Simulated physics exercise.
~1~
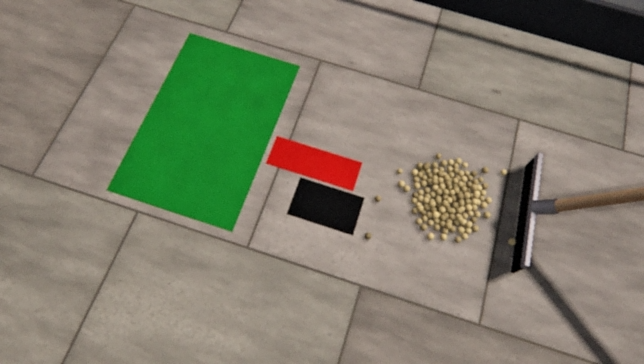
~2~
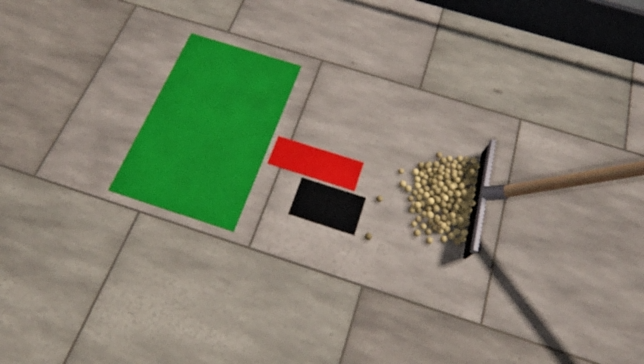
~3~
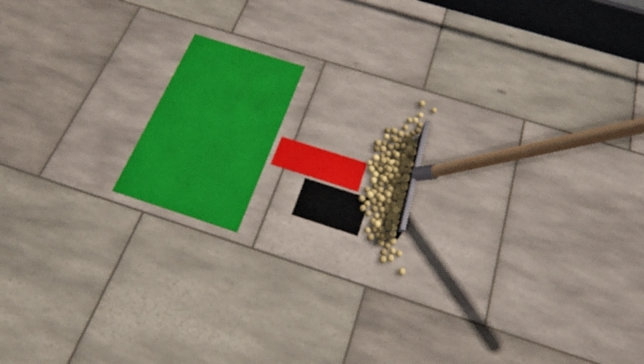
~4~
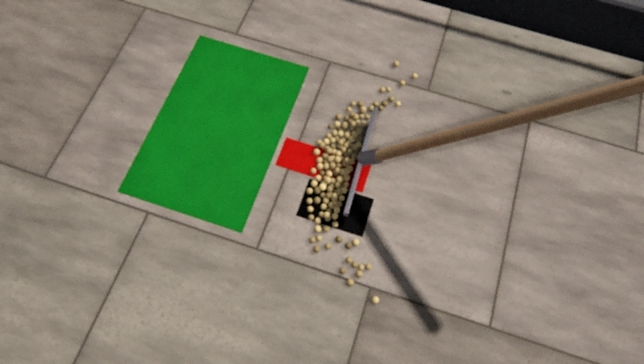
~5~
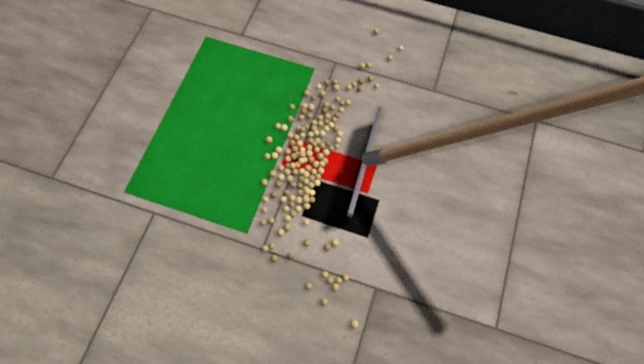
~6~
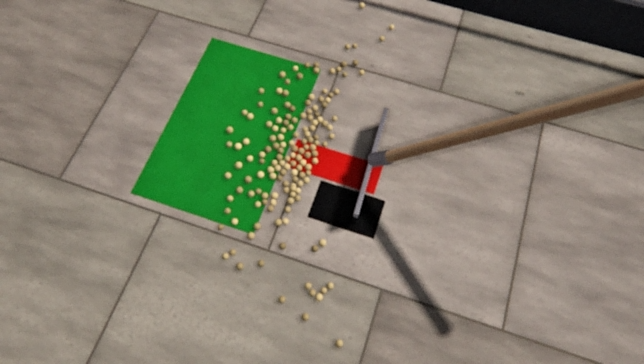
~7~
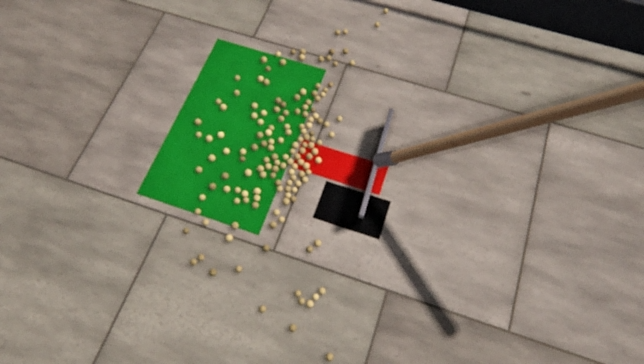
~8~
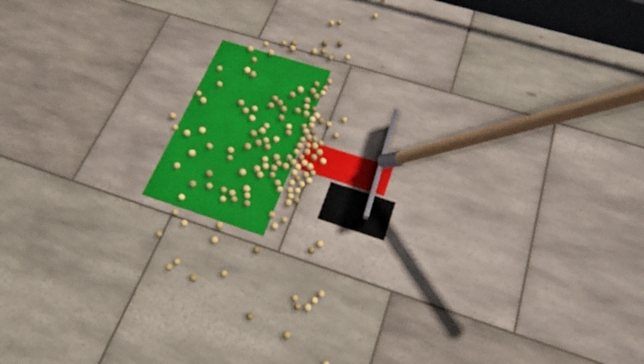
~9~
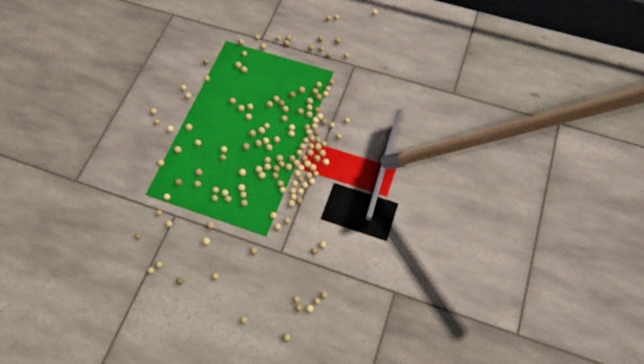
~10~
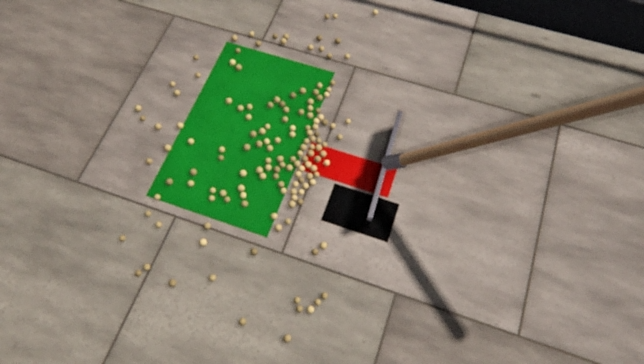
A loose heap of small, round, pale tan nuts lies on a grey tiled floor, seen from above at a tilt, with a wooden-handled squeegee standing to its right. To the left are a large green sheet, a small red one and a black one below the red. The squeegee moves left into the heap and pushes it across the red and black sheets, spreading it into a tall band. Then the blade stops over them, while the nuts keep rolling left and scatter. At the end many dot the green sheet, with others strewn around it on bare tiles and few on the red.
